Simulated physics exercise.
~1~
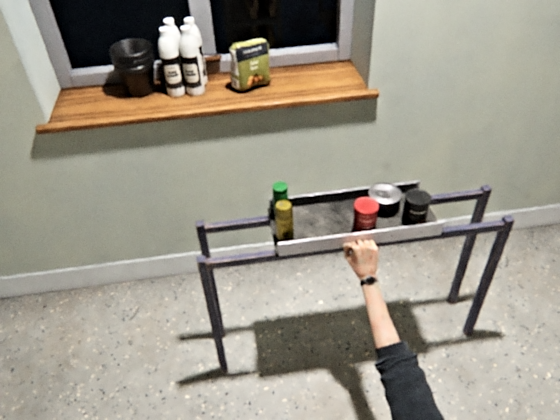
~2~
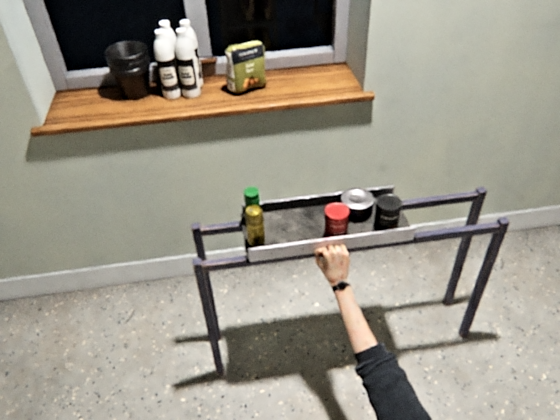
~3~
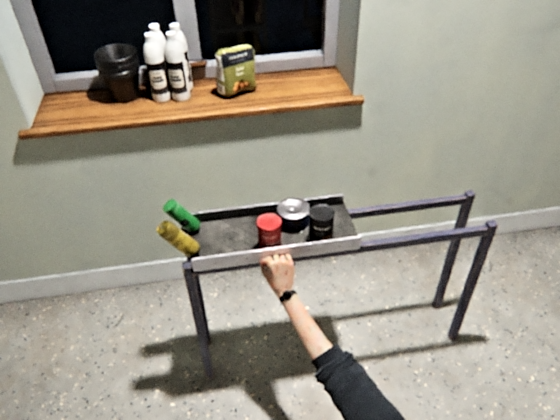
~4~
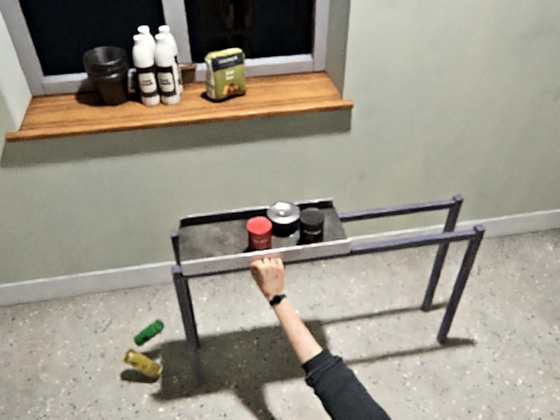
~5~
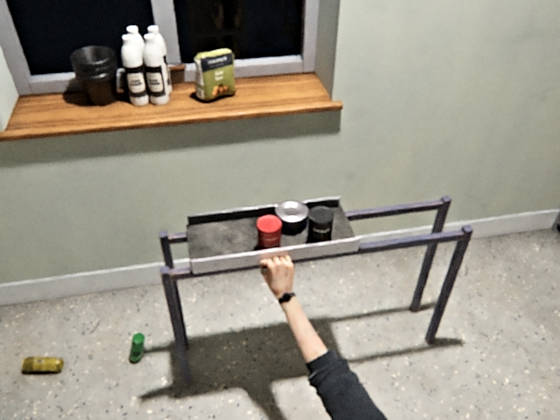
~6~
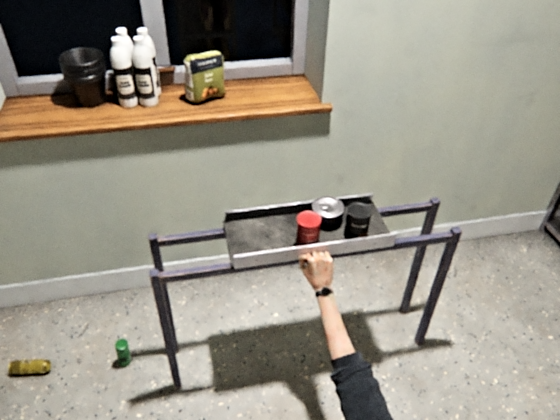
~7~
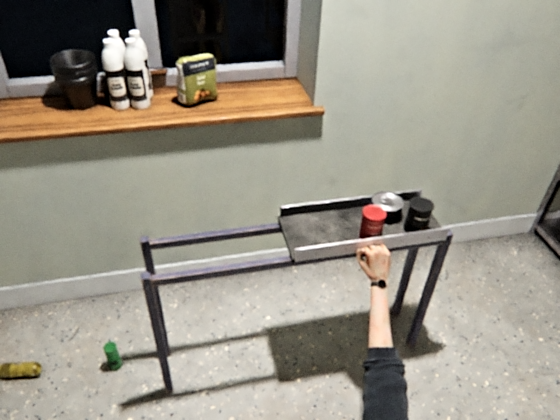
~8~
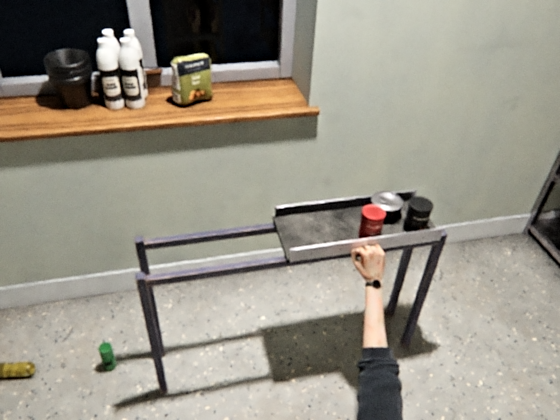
In a room with pale green walls and a speckled floor, seen from above, a narrow tray rests on a dark rail frame below a wooden windowsill holding white bottles. A green shaker and a yellow can stand at the tray's left end, with a red tin, a blue tub and a black tin toward the right. A hand slides the tray left, and the shaker and can tip over the left end and fall to the floor. The hand then pushes the tray across to the right. The red tin, tub and black tin remain upright on it, while the fallen pair stay on the floor at left.
